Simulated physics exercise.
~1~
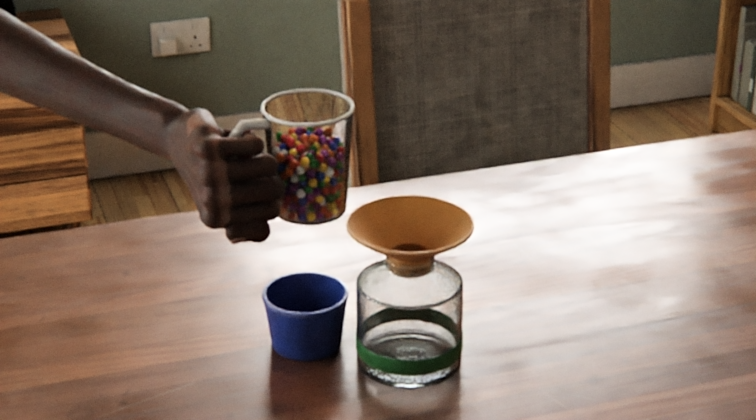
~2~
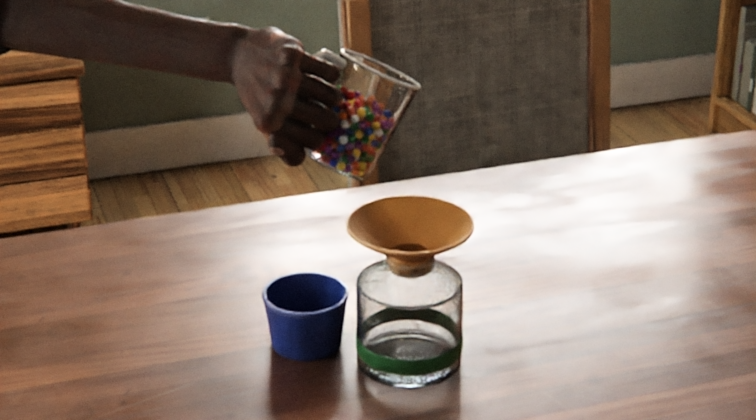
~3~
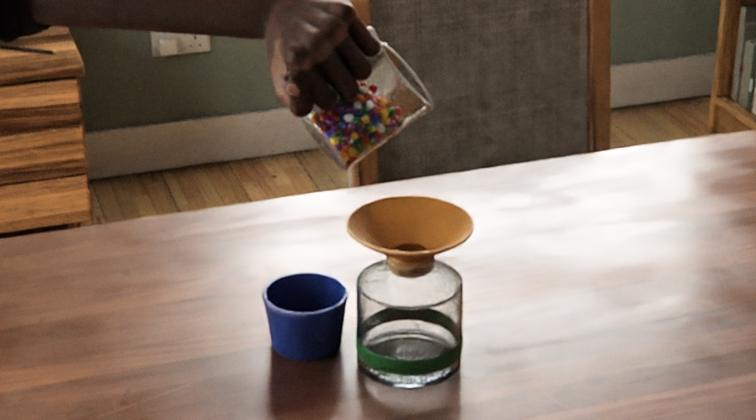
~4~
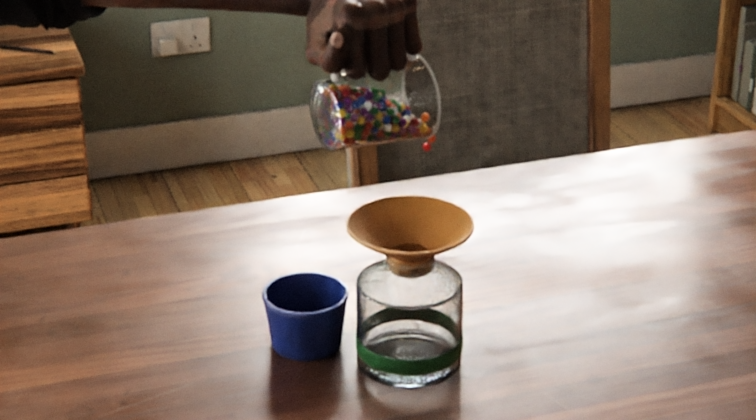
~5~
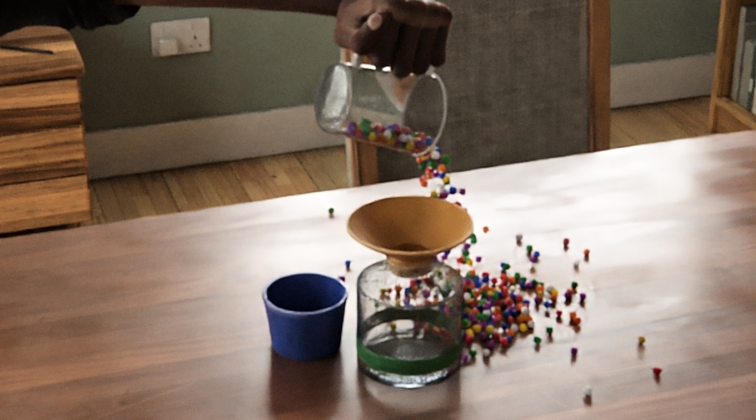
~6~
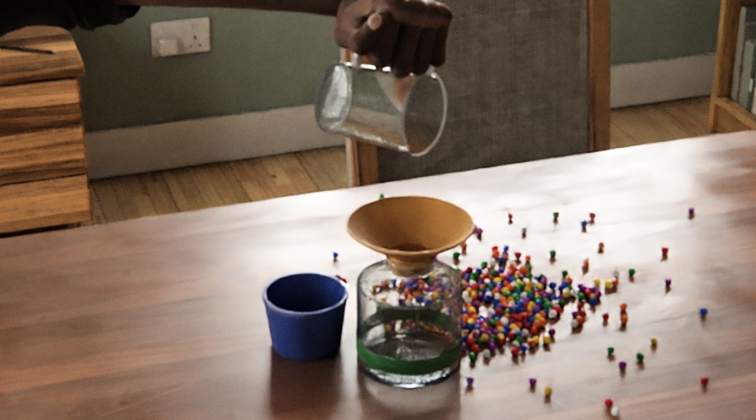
On a polished wooden table in a room with green walls, seen from slightly above by a still camera, a clear glass jar with a green band holds an orange-brown funnel, with a blue cup to its left. A hand reaches in from the left, holding a clear mug of multicoloured beads. It moves the mug right and tips it gradually onto its side above the funnel. The beads pour from the rim, and many spill behind and to the right of the jar. Finally the mug is empty, still held tilted, and beads lie scattered across the table.
